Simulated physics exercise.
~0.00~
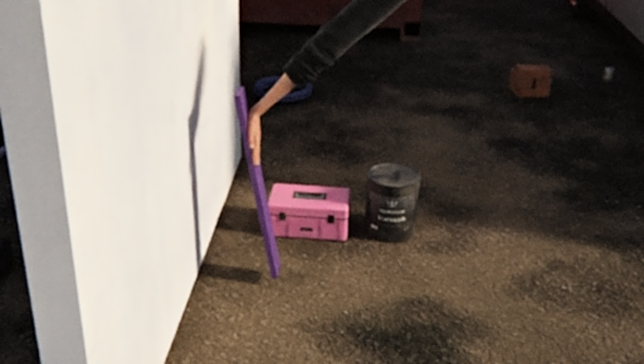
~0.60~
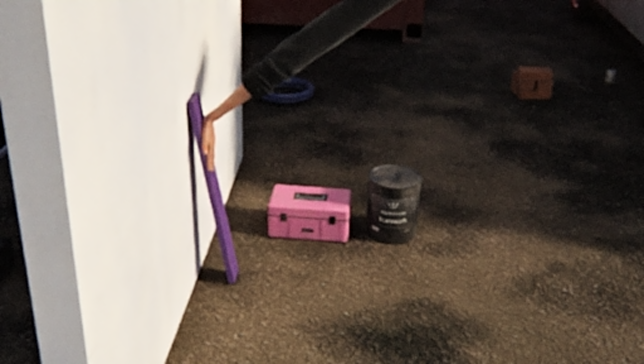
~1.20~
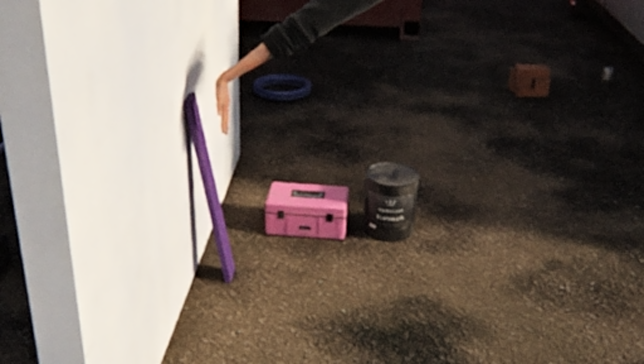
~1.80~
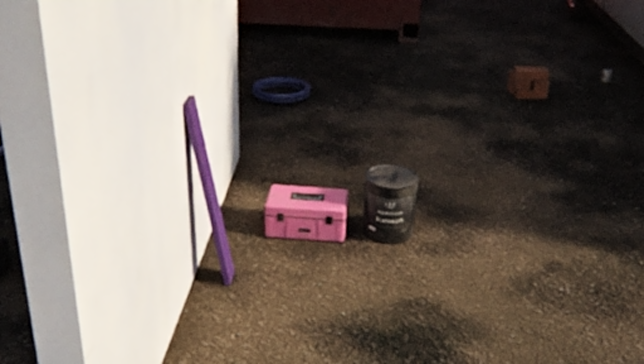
A hand at the end of a dark-sleeved arm holds a long purple plank beside a white wall at the left, seen from slightly above by a gently swaying camera. On the rough brown floor, a pink toolbox and a black pail stand to the right, with a blue ring and a small reddish-brown box farther back. The hand moves the plank left and leans its top against the wall. It then lets go, draws back and leaves the view. The plank stays leaning on its own, while the toolbox and pail remain in place.
